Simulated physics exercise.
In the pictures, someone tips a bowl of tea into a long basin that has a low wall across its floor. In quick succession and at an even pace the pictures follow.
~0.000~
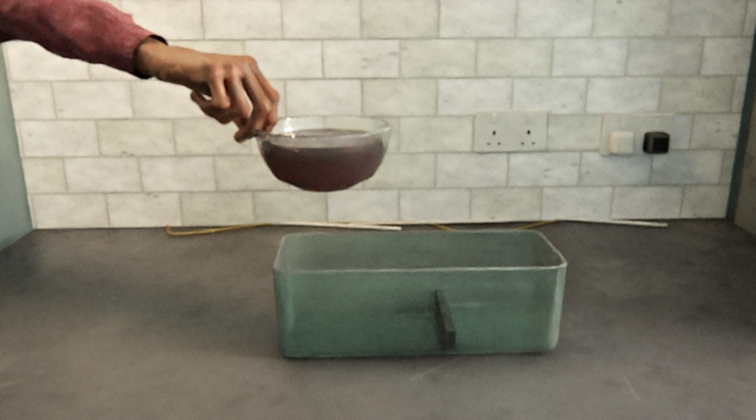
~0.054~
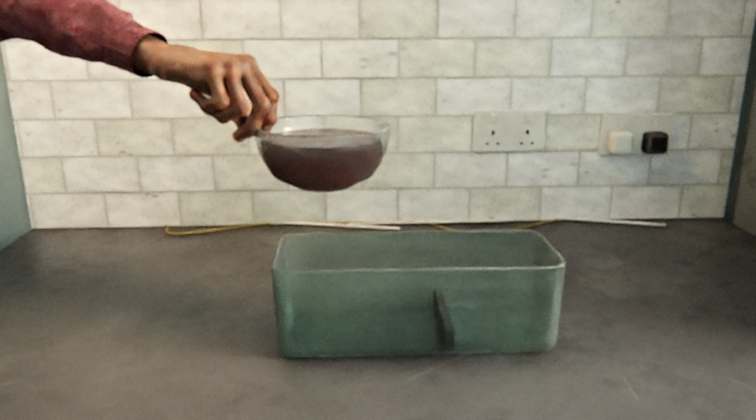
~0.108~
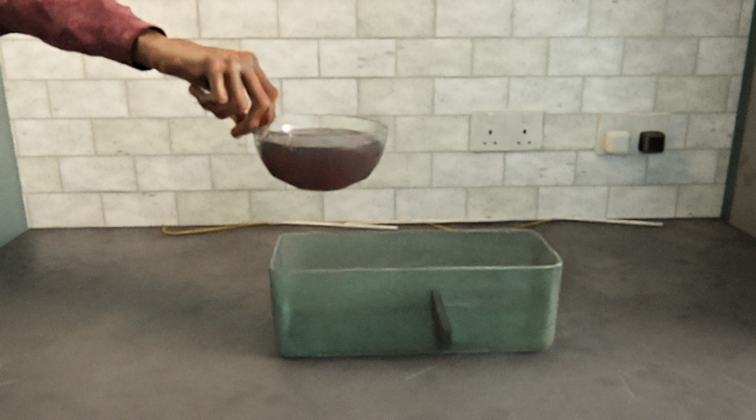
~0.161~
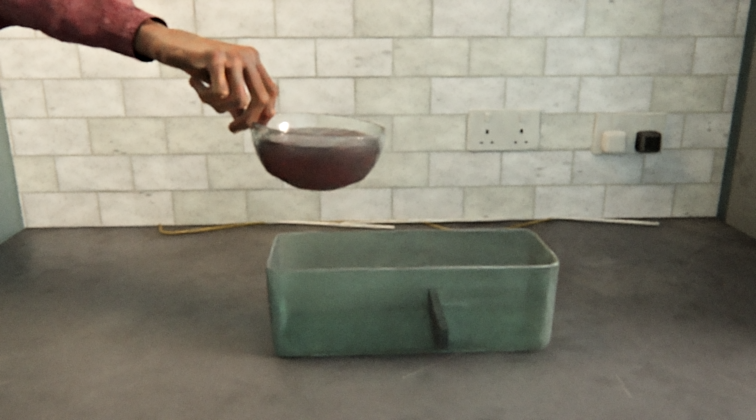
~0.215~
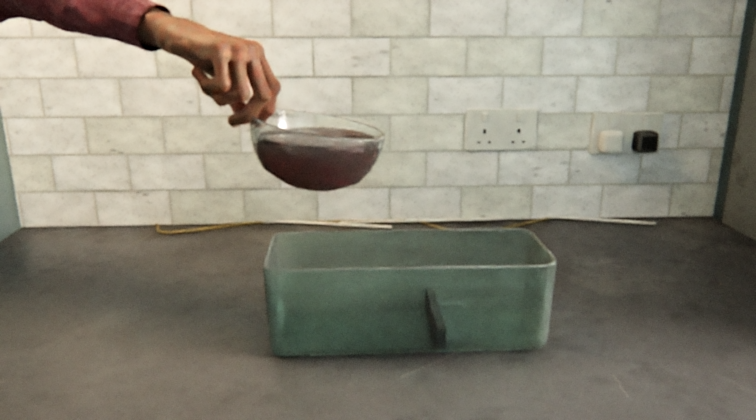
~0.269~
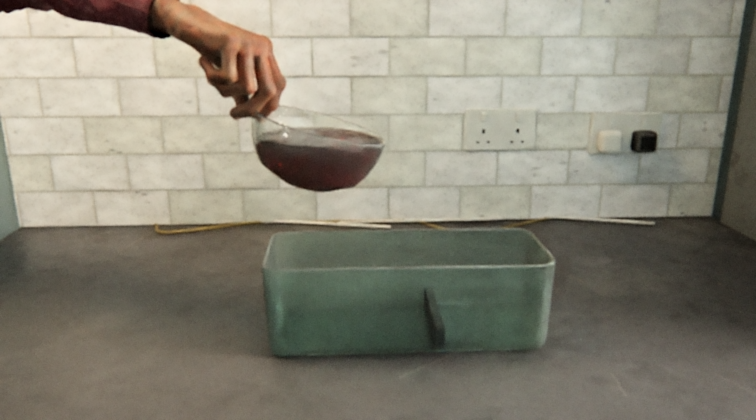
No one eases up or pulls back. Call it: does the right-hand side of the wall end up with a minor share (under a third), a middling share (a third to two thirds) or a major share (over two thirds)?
The right side gets a middling share.
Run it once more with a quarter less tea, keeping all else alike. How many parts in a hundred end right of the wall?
Roughly 25 percent.
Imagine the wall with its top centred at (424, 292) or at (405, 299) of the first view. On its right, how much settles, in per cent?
Roughly 60 % and then 80 %.
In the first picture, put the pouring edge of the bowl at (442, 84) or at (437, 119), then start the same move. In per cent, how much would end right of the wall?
First try: About 65 %; second try: About 60 %.
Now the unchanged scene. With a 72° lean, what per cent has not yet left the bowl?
Roughly 35 %.
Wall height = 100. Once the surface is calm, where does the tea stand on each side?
The left comes to 60 % and the right to 60 %.
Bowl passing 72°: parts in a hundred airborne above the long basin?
35 %.
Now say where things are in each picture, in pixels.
The first frame shows tilt 0°; pouring edge (390, 126); surface from (261, 139) to (386, 137); the long basin's rim runs from (279, 253) to (553, 248); the wall's top is at (444, 309).
The second frame shows tilt 1°; pouring edge (389, 127); surface from (260, 139) to (385, 138).
The third frame shows tilt 3°; pouring edge (387, 129); surface from (258, 137) to (383, 139).
The fourth frame shows tilt 6°; pouring edge (385, 132); surface from (256, 136) to (382, 139).
The fifth frame shows tilt 10°; pouring edge (384, 137); surface from (256, 135) to (381, 139).
The sixth frame shows tilt 15°; pouring edge (384, 143); surface from (257, 136) to (382, 139).
After 0.67 s the tilt is 72° and 36 per cent is still to pour, 13 is left of the wall and 17 right of it.
After 0.96 s the tilt is 104° and 1 per cent is still to pour, 57 is left of the wall and 39 right of it.
After 1.26 s the tilt is 108° and 0 per cent is still to pour, 59 is left of the wall and 39 right of it.
After 1.59 s the tilt is 108° and 0 per cent is still to pour, 58 is left of the wall and 40 right of it.
In the end 58 per cent lies left of the wall, 40 right of it and 1 outside.
